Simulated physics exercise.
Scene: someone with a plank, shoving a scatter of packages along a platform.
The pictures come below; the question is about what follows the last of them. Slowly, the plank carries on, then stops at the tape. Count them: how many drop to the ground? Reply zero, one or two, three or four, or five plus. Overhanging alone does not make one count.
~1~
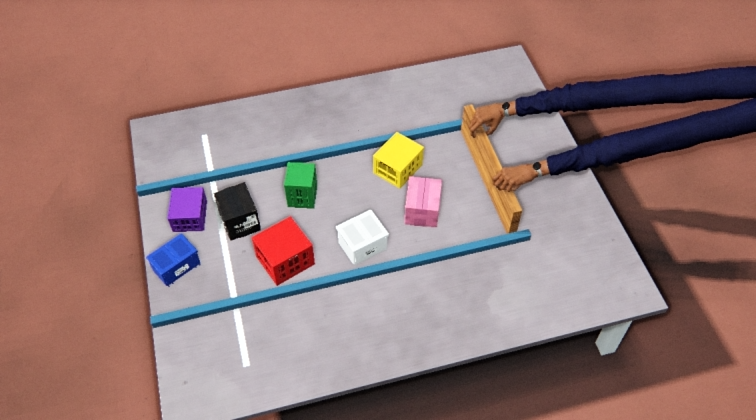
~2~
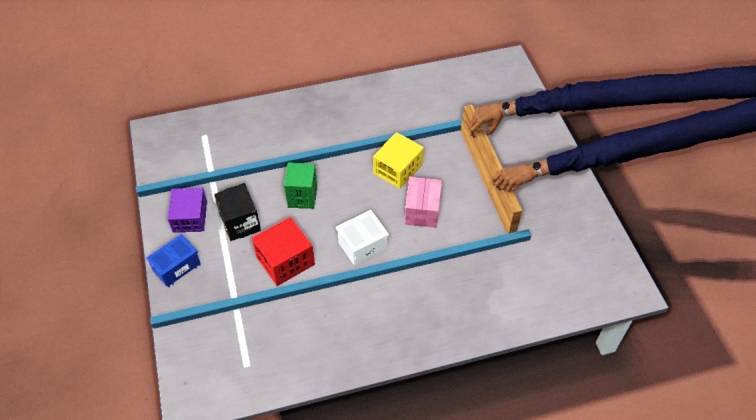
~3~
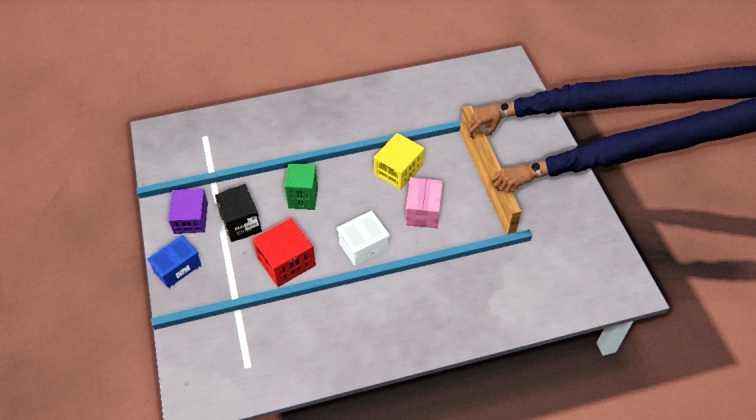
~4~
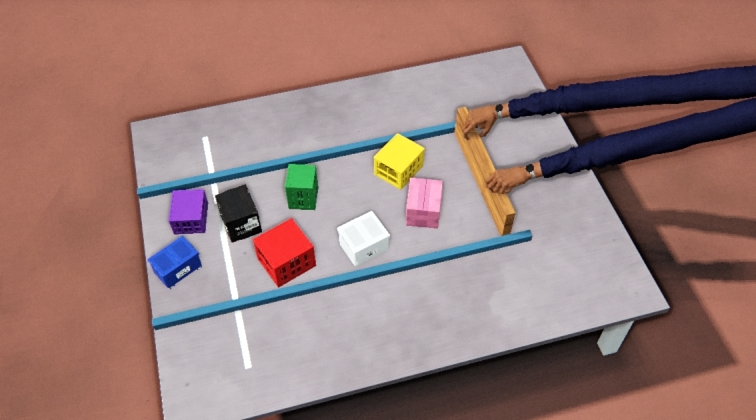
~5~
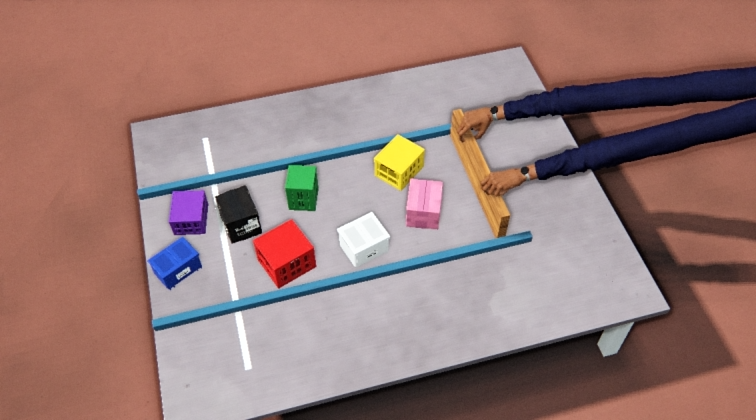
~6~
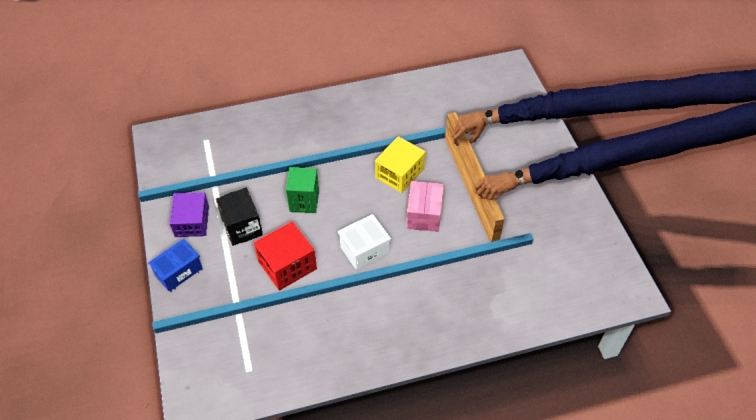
One or two.
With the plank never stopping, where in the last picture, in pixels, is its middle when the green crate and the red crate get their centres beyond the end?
I'd put it close to (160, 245), and close to (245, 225) for the other one.
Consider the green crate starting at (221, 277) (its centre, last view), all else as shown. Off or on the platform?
Outcome for the green crate: It drops.
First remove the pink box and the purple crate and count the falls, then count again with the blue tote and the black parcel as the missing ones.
That gives 1 for the first pair taken away and 1 for the second.
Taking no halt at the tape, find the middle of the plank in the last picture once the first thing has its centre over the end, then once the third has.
At (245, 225) for the first, at (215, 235) for the third.
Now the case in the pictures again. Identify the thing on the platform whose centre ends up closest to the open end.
It's the purple crate.
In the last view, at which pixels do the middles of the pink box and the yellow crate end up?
Final pixels, roughly: (210, 259) for the first, (195, 196) for the other.
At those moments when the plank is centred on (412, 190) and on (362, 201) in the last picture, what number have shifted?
Answer - first 2, then 5.
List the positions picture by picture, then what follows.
The first picture shows blue tote (174, 261); purple crate (188, 210); black parcel (238, 212); plank (489, 168); tape (223, 238).
The second picture shows purple crate (188, 210); green crate (301, 186).
The third picture shows black parcel (238, 213); plank (488, 169).
The fourth picture shows blue tote (176, 263); white tote (364, 240).
The fifth picture shows purple crate (189, 213); pink box (424, 204).
The sixth picture shows blue tote (177, 266); purple crate (190, 215); black parcel (240, 217); plank (473, 176); tape (225, 244).
Soon after, none off yet; blue tote at rest near (177, 266); purple crate at rest near (190, 215); black parcel at rest near (240, 217).
Then, none off yet; blue tote at rest near (177, 266); purple crate at rest near (190, 215); black parcel moved a little near (230, 221).
At rest, the number that fall off is one or two; fallen, red crate and blue tote.
